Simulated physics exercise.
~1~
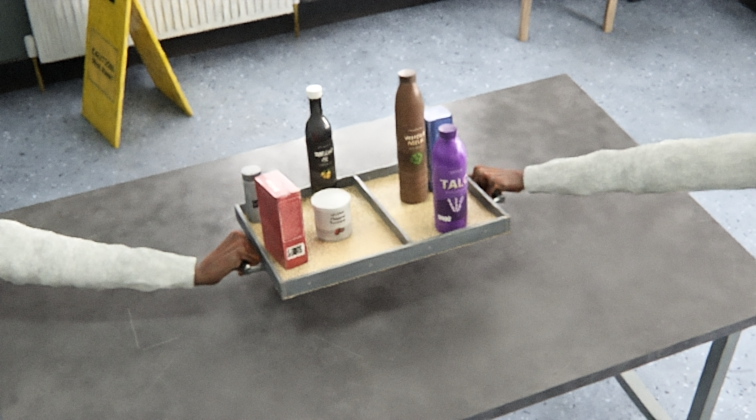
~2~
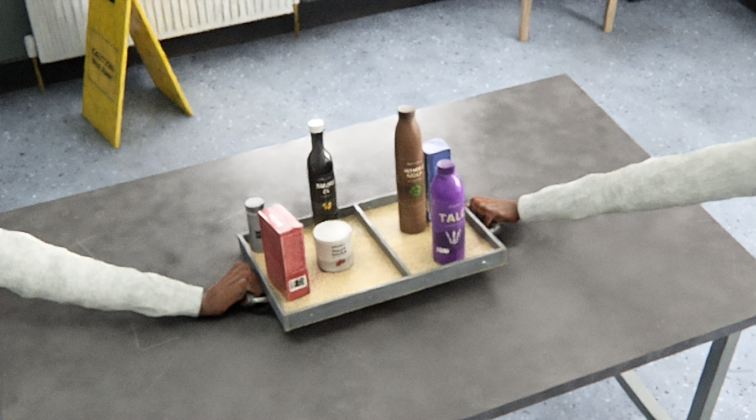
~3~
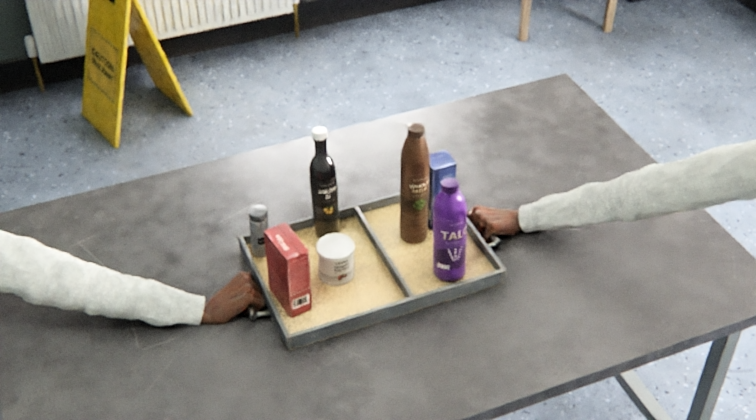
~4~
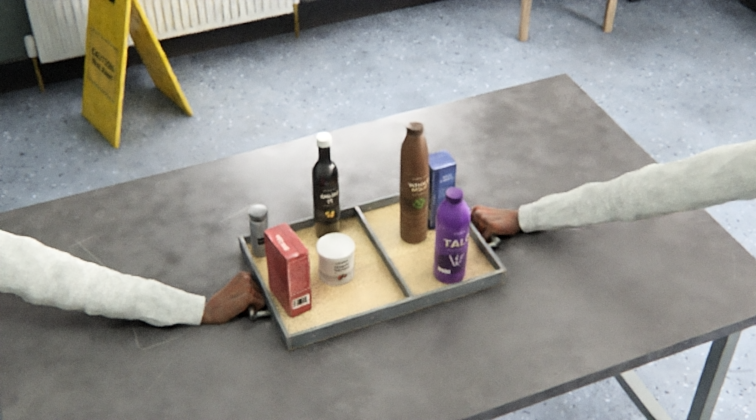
Two hands lowered a tilted, divided tray of bottles, packets and a white tin onto a dark grey table, and the taller bottles rocked slightly as it settled flat, ending with everything still standing and both hands on the handles.
